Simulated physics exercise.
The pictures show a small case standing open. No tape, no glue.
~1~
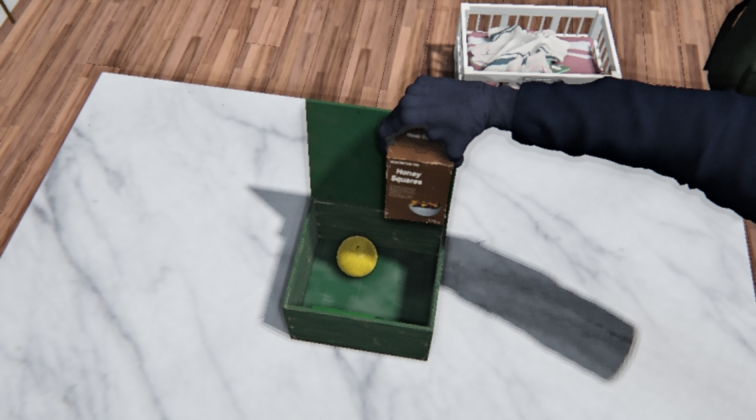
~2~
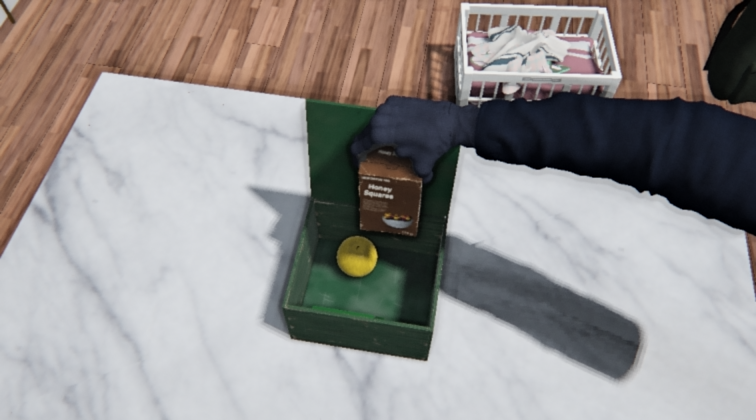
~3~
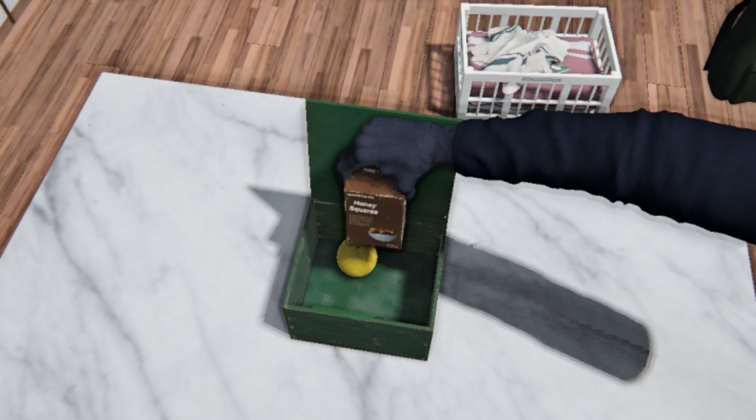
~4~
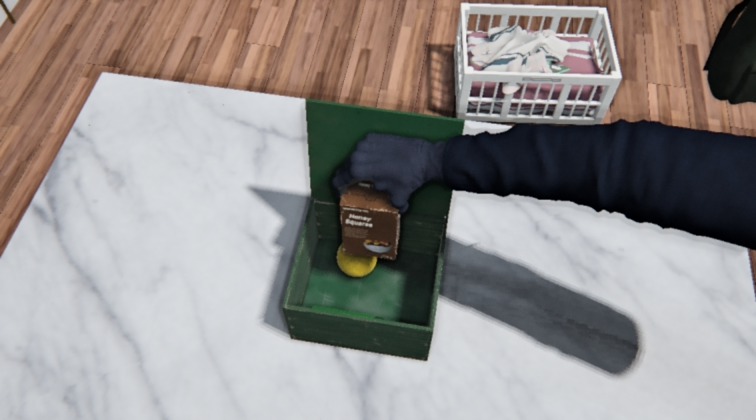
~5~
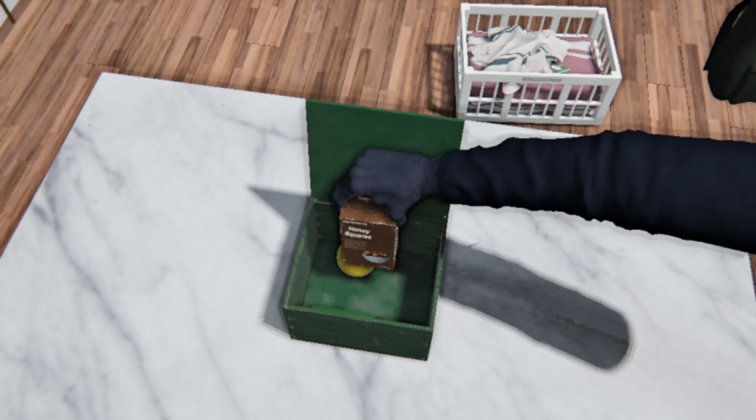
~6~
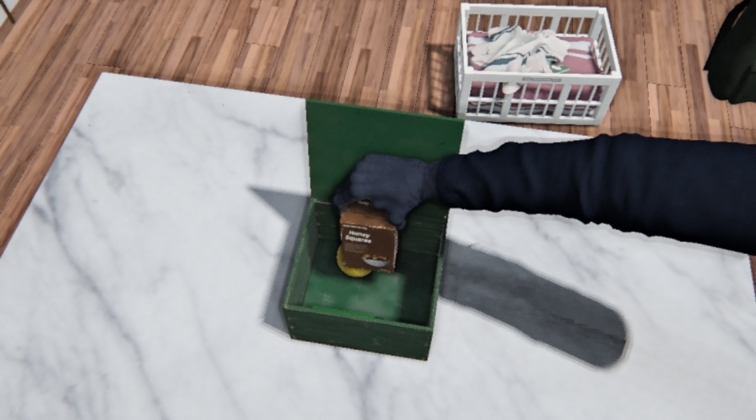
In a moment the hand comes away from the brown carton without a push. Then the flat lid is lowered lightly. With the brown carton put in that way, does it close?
The lid closes.
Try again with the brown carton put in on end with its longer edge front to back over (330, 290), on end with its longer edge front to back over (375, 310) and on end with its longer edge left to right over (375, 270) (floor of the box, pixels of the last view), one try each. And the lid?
First try: It stays ajar; second try: It sits on the rim; third try: It closes.
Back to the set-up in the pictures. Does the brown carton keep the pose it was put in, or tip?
It tips.
Then, 0.40 s after the last picture, brown carton on its side near (381, 296); yellow apple rolled about its own width.
Then, 1.40 s after the last picture, lid 70° above the rim; brown carton on its side near (381, 299); yellow apple rolled a little.
Then, 1.90 s after the last picture, lid 25° above the rim; brown carton on its side near (381, 299); yellow apple rolled a little.
At rest, lid shut; tipped over in the box, brown carton; the other 2 in place. Seen from the same camera at the end, brown carton near (381, 299).
